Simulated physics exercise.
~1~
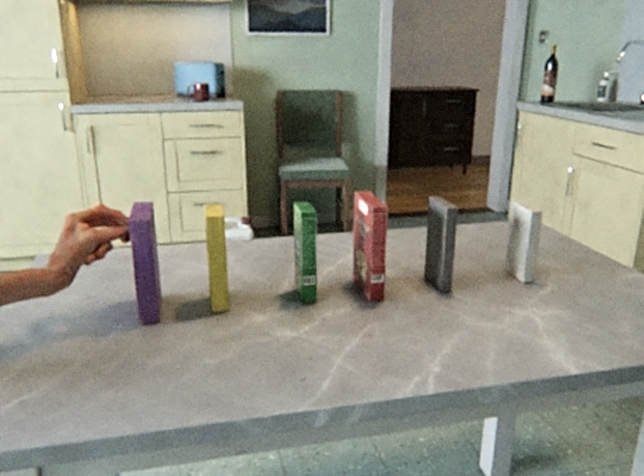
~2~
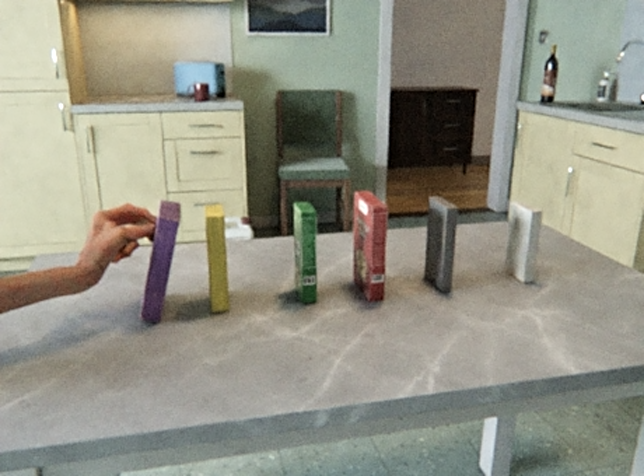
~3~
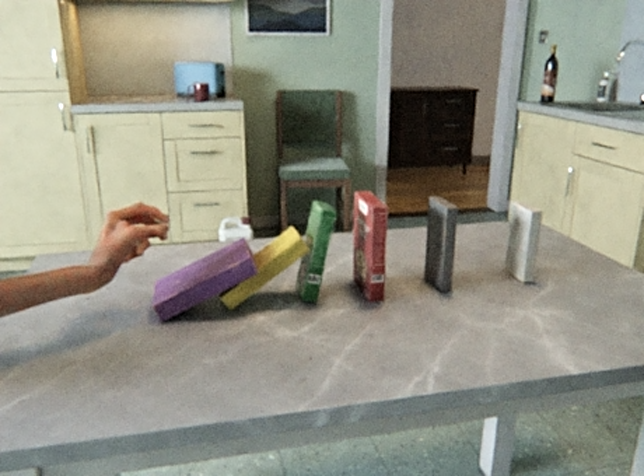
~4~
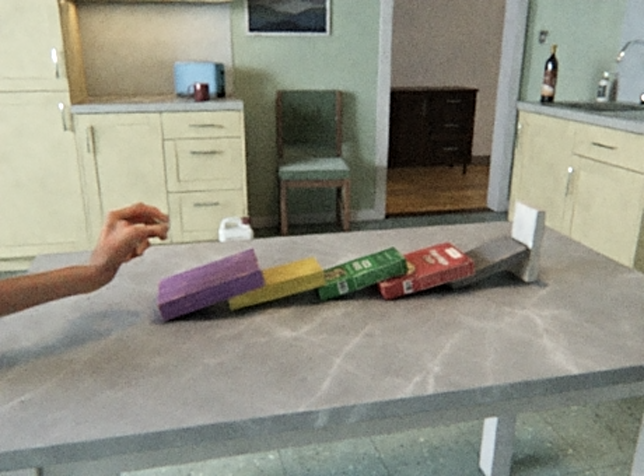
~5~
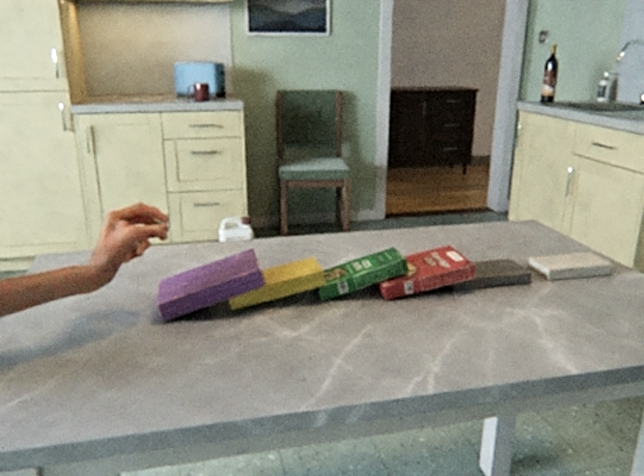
The footage shows a hand tipping a purple block at the left of a row on a grey table, toppling the yellow block, green packet, red packet and grey board rightward in turn, until the white block falls last and all six lie toppled in a line.
